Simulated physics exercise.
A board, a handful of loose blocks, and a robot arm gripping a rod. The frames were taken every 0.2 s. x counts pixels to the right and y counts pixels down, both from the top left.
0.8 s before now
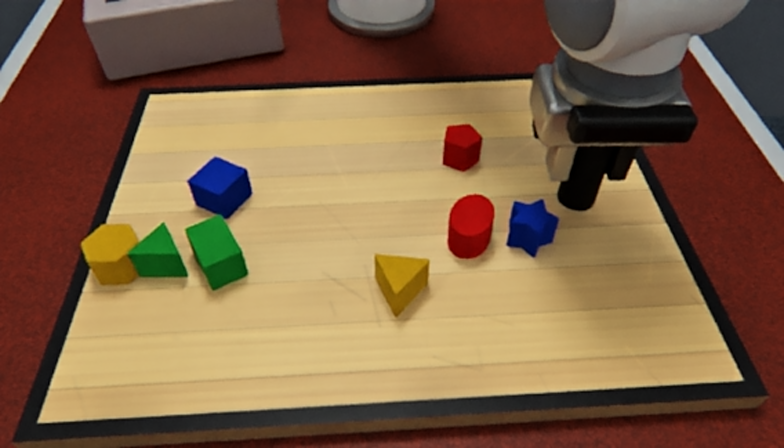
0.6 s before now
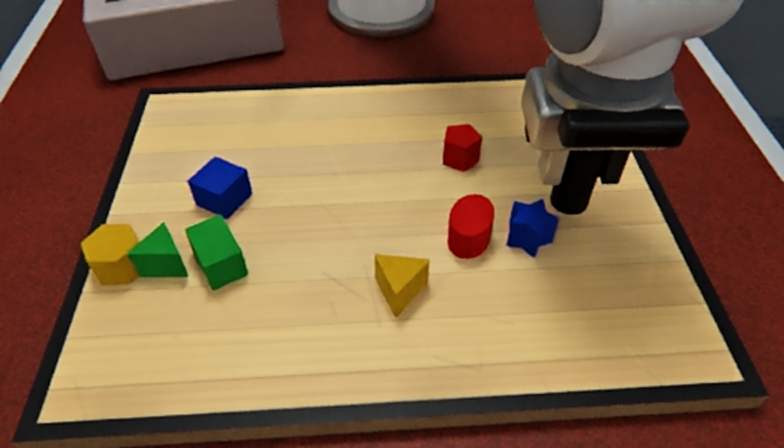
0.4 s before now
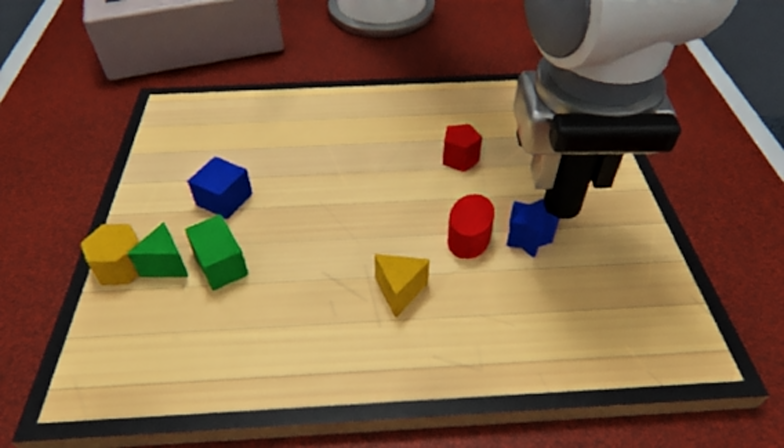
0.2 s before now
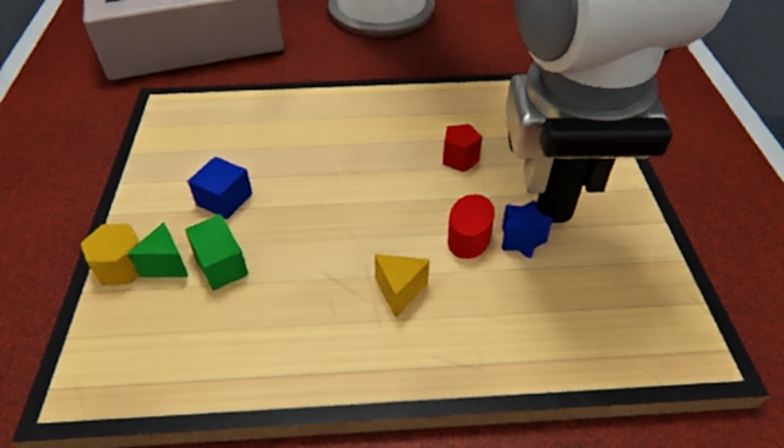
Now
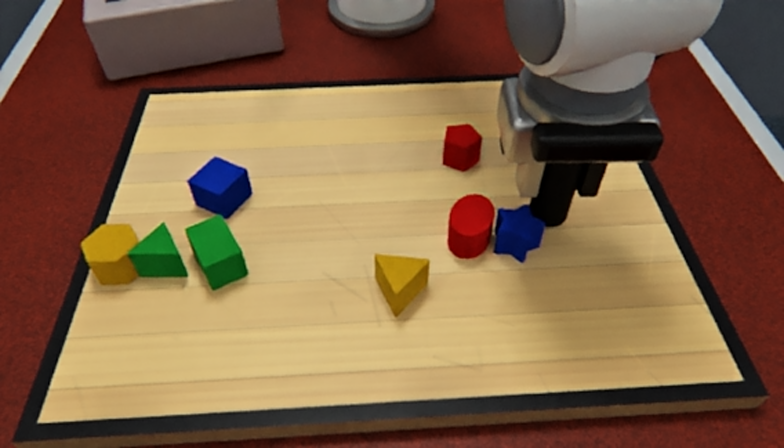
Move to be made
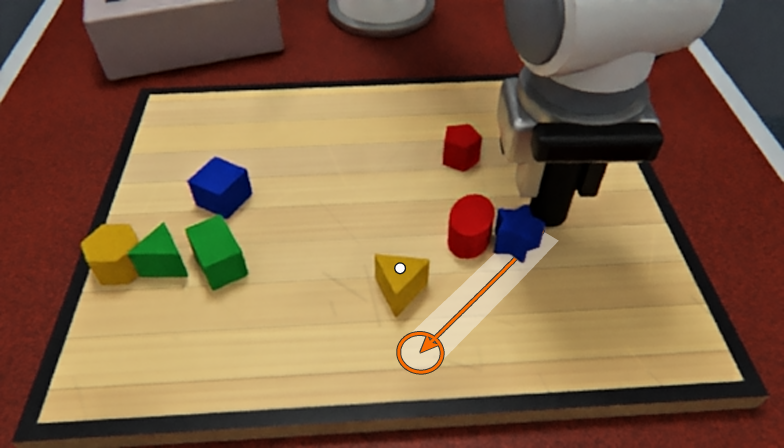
Robot arm moving a black rod left and slightly down, nudging the blue star left toward the red block on a wooden board.
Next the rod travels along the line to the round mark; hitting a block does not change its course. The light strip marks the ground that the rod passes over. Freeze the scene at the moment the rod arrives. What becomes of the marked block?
Here the marked block stays on its spot.
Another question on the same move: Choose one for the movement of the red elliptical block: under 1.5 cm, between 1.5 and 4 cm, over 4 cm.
Displaced 1.5 to 4 cm.
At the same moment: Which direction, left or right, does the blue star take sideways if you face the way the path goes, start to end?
Moves right.
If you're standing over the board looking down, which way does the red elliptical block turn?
My prediction: CW.
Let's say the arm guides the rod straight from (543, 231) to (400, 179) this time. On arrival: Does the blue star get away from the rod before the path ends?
Answer: Yes.
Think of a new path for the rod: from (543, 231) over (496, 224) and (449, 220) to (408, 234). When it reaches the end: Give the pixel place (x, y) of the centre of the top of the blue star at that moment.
It ends at (390, 234).
The line goes from (543, 231) to (420, 352); the dot is on the yellow triangle.
The first path, step by step. One third of the way, rod (510, 251); red elliptical block (441, 218), turned 30° clockwise; blue star (466, 245), turned 50° clockwise.
Two thirds of the way, rod (469, 291); red elliptical block (439, 219), turned 40° clockwise; blue star (448, 256), turned 85° clockwise.
At the end, rod (421, 336); yellow triangle unmoved; red elliptical block (439, 219), turned 40° clockwise; blue star (448, 256), turned 90° clockwise.
